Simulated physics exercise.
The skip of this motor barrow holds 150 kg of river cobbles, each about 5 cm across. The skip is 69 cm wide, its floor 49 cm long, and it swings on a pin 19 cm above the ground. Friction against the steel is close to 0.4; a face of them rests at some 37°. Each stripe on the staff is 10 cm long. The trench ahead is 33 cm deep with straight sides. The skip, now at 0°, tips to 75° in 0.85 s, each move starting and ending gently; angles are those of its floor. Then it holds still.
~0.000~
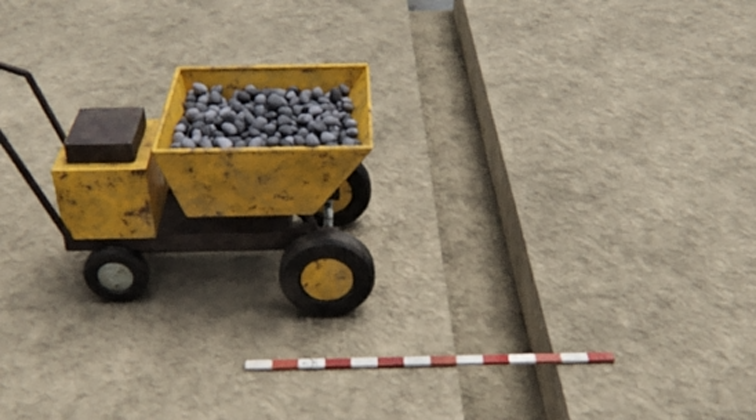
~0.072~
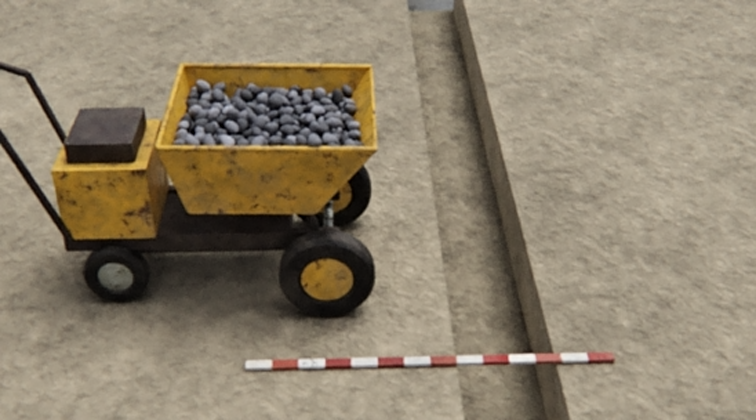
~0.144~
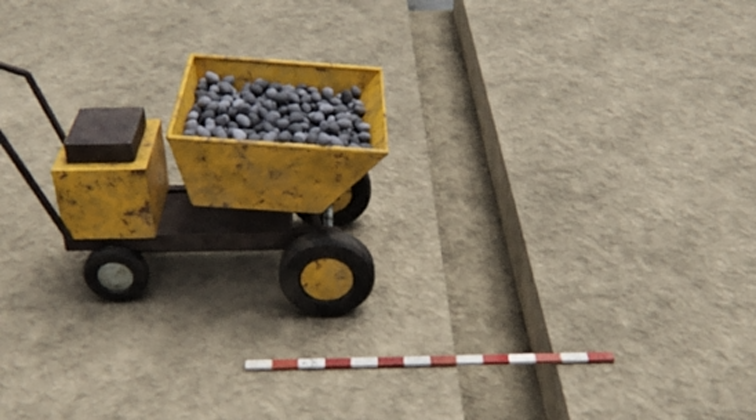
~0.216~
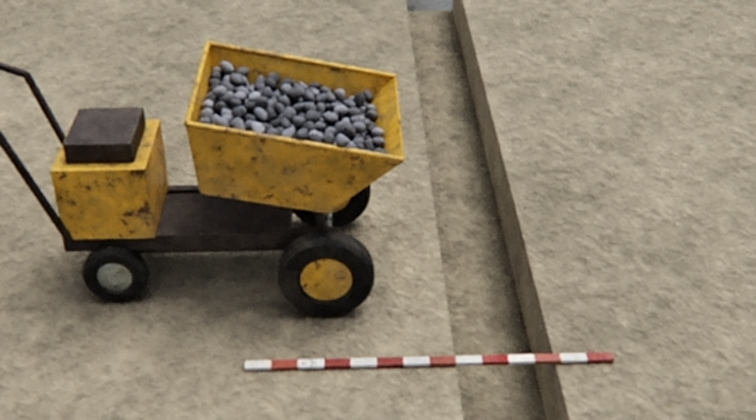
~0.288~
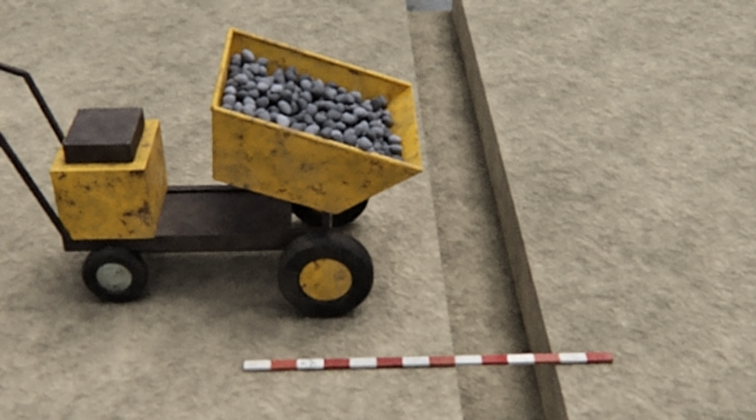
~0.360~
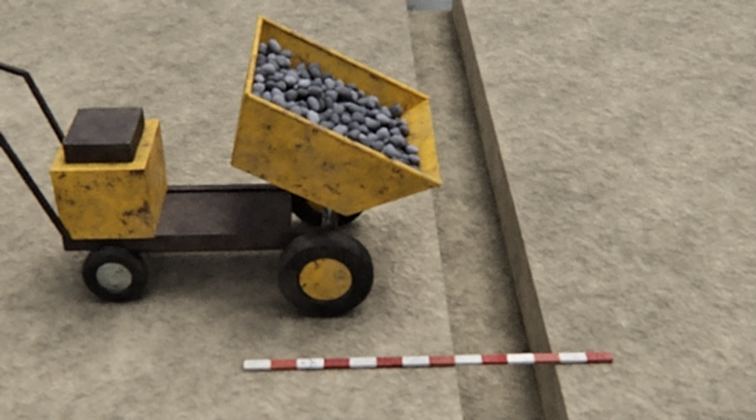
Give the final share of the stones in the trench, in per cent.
Some 66 per cent of it.
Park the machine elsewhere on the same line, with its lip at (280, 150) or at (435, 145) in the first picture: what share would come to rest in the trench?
About 75 and 15 per cent.
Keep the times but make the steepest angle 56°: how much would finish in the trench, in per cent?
It would be near 30 per cent.
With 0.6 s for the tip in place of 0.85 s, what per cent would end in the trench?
In that case some 50 per cent.
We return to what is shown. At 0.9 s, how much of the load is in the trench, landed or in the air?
About 25 per cent by then.
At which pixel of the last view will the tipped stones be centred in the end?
Near (510, 301).
After 0.6 s the floor is at 64°; 100 % in the skip; the foremost stones are at (479, 218).
After 0.9 s the floor is at 75°; 60 % in the skip, 25 % in the trench, 14 % past the trench; the foremost stones are at (586, 265).
After 1.3 s the floor is at 75°; 20 % in the skip, 46 % in the trench, 34 % past the trench; the foremost stones are at (735, 267).
After 3.2 s the floor is at 75°; 0 % in the skip, 66 % in the trench, 34 % past the trench; the foremost stones are past the picture's edge.
